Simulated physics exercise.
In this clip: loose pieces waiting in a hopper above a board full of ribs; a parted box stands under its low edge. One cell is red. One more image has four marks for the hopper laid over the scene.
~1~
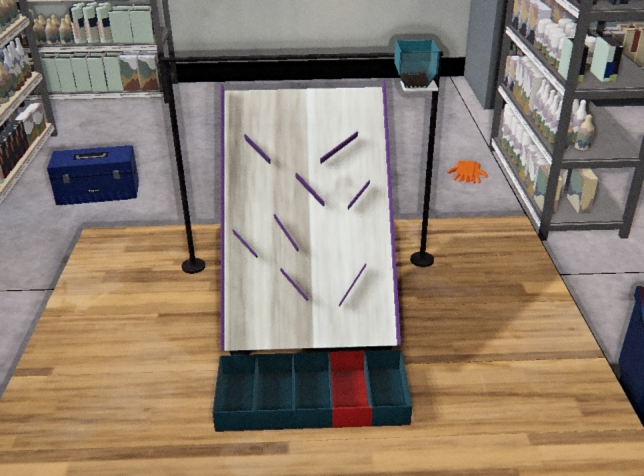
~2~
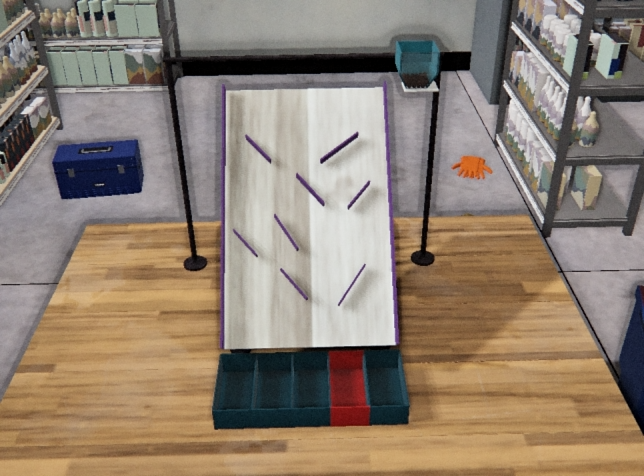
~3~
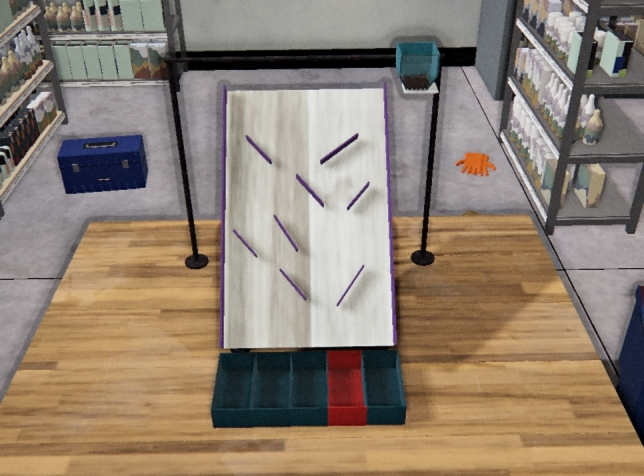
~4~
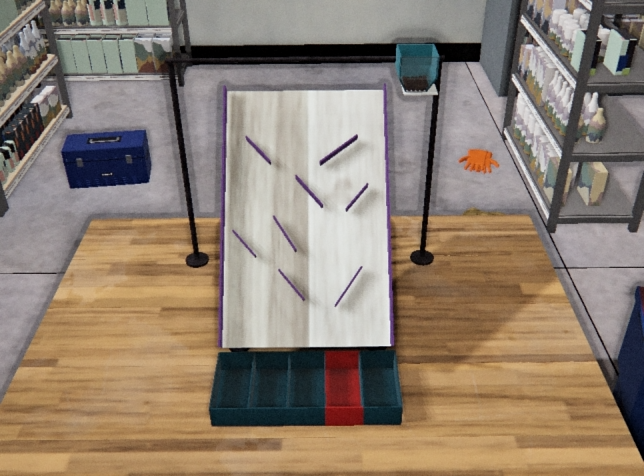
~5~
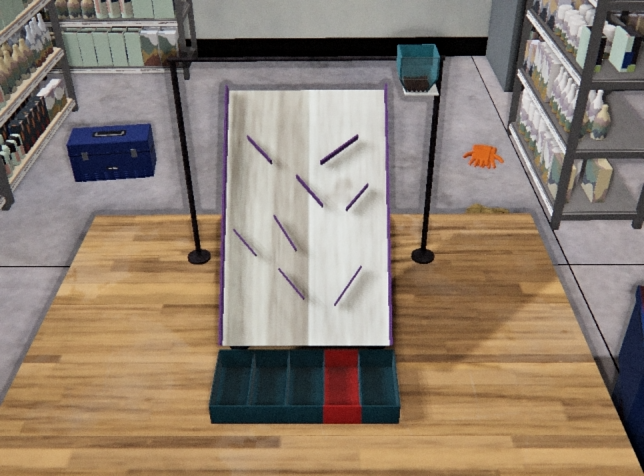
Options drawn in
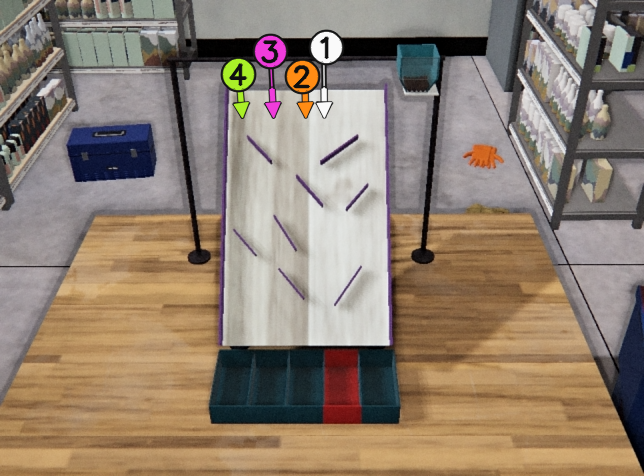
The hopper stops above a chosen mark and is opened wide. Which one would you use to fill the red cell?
3 beats the others.
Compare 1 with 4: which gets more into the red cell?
4.
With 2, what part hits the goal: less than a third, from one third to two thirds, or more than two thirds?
Less than a third.
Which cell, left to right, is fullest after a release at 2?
The third.
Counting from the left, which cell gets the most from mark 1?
It is the third one.
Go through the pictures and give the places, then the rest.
In the first frame, hopper at (415, 81), allspice berries, door shut.
In the second frame, ribs (246, 135) to (270, 159), (321, 159) to (358, 132), (296, 173) to (324, 203).
In the third frame, ribs (348, 207) to (369, 182), (233, 230) to (256, 255), (274, 215) to (297, 249).
In the fourth frame, ribs (279, 269) to (304, 299), (335, 305) to (362, 266).
In the fifth frame, red cell at (342, 414), number 4 of 5 from the left.
On the marked copy, mark 1 meets the board at (324, 112); mark 2 meets the board at (305, 112); mark 3 meets the board at (273, 112); mark 4 meets the board at (242, 112).
For mark 1, a stray few in the red cell, nearly all in other cells.
For mark 2, a small part in the red cell, most in other cells.
For mark 3, about half in the red cell, about half in other cells, a stray few outside the box.
For mark 4, a small part in the red cell, most in other cells, a small part outside the box.
